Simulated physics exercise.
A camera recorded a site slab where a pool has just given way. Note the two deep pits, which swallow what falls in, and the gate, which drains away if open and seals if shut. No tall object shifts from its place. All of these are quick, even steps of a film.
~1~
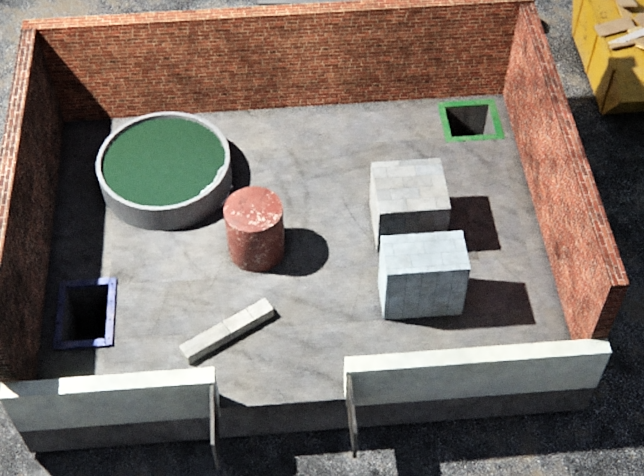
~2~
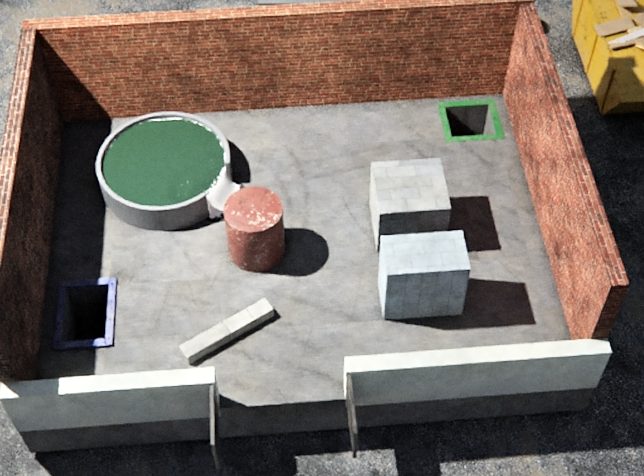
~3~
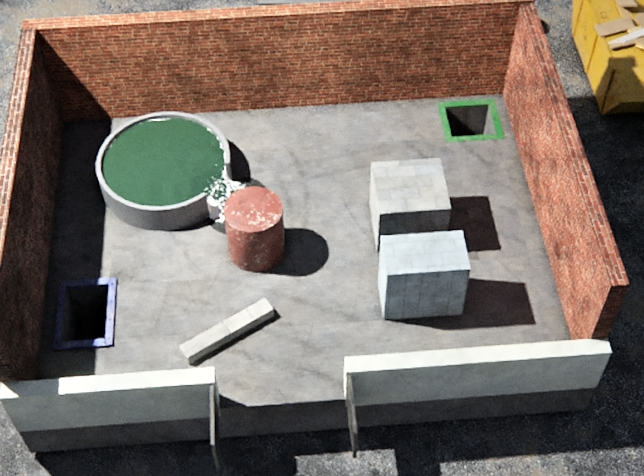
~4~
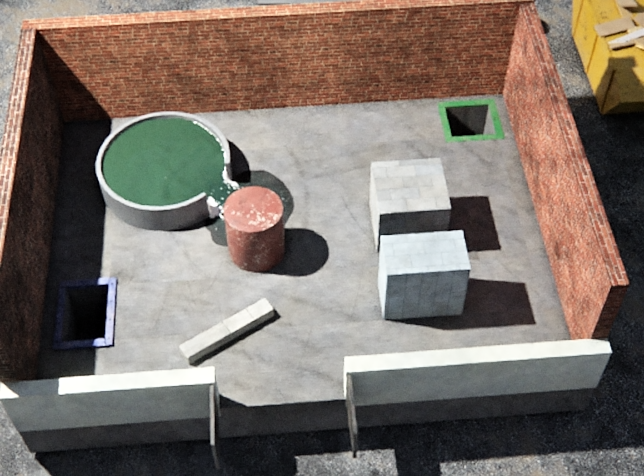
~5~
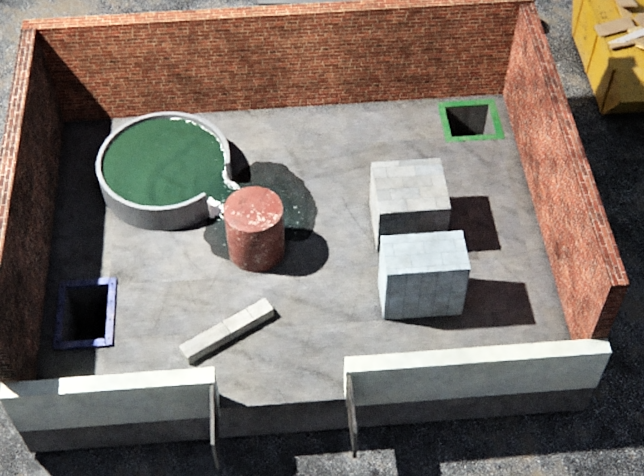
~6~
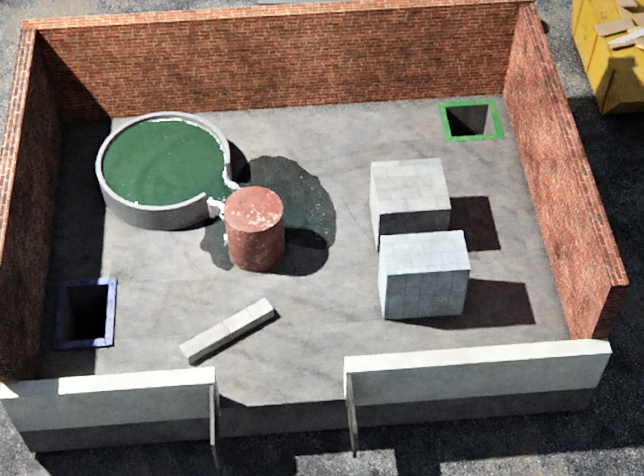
At the start, green water fills a round pool in a walled concrete yard with two pits, pale blocks and a red cylinder. Water then breaks through the pool's right side, splashes against the cylinder, and spreads behind it in a dark, widening patch across the slab towards the right.
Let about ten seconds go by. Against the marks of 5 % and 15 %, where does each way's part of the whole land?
As I see it, the gate will be a middling outlet at five to fifteen per cent; the green pit will be a major outlet past fifteen per cent; the blue pit will be a minor outlet short of five per cent.
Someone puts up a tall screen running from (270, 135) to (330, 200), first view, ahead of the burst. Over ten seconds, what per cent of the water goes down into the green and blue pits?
Percent shares - green: 4; blue: 0.
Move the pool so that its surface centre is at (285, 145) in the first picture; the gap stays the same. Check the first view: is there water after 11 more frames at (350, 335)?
Outcome at the given point: Swamped.
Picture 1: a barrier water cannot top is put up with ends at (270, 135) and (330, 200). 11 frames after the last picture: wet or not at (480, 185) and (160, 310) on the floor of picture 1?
Going by the list, I'd say kept clear of the flood, then reached by the flood.
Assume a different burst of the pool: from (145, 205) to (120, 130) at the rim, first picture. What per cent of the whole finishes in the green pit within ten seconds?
Near 4 per cent for green.
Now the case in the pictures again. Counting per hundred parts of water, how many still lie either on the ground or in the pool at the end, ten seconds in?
Roughly 74 out of every hundred parts.
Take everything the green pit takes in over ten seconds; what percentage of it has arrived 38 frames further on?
Near 55 %, I'd say.
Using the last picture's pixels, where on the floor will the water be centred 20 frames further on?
The centre of mass sits at about (244, 202).
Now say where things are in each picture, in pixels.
In the first frame, still water in the round pool at (164, 162).
In the second frame, the front is at (212, 218), out from the gap at (220, 193).
In the third frame, water pours out at (220, 195) and has run to a hidden place.
In the fourth frame, the front is at (288, 205), out from the gap at (220, 195).
In the fifth frame, the front is at (305, 232), out from the gap at (220, 194).
In the sixth frame, water pours out at (220, 194) and has run to (329, 239).
A moment on, water covers 15 % of the floor; the gate 0 %, the green pit 0 %, the blue pit 0 %.
Next, water covers 25 % of the floor; the gate 0 %, the green pit 0 %, the blue pit 0 %.
Then, water covers 40 % of the floor; the gate 0 %, the green pit 2 %, the blue pit 0 %.
Later, water covers 60 % of the floor; the gate 3 %, the green pit 10 %, the blue pit 0 %.
In the end, water covers 75 % of the floor; the gate 7 %, the green pit 18 %, the blue pit 0 %.
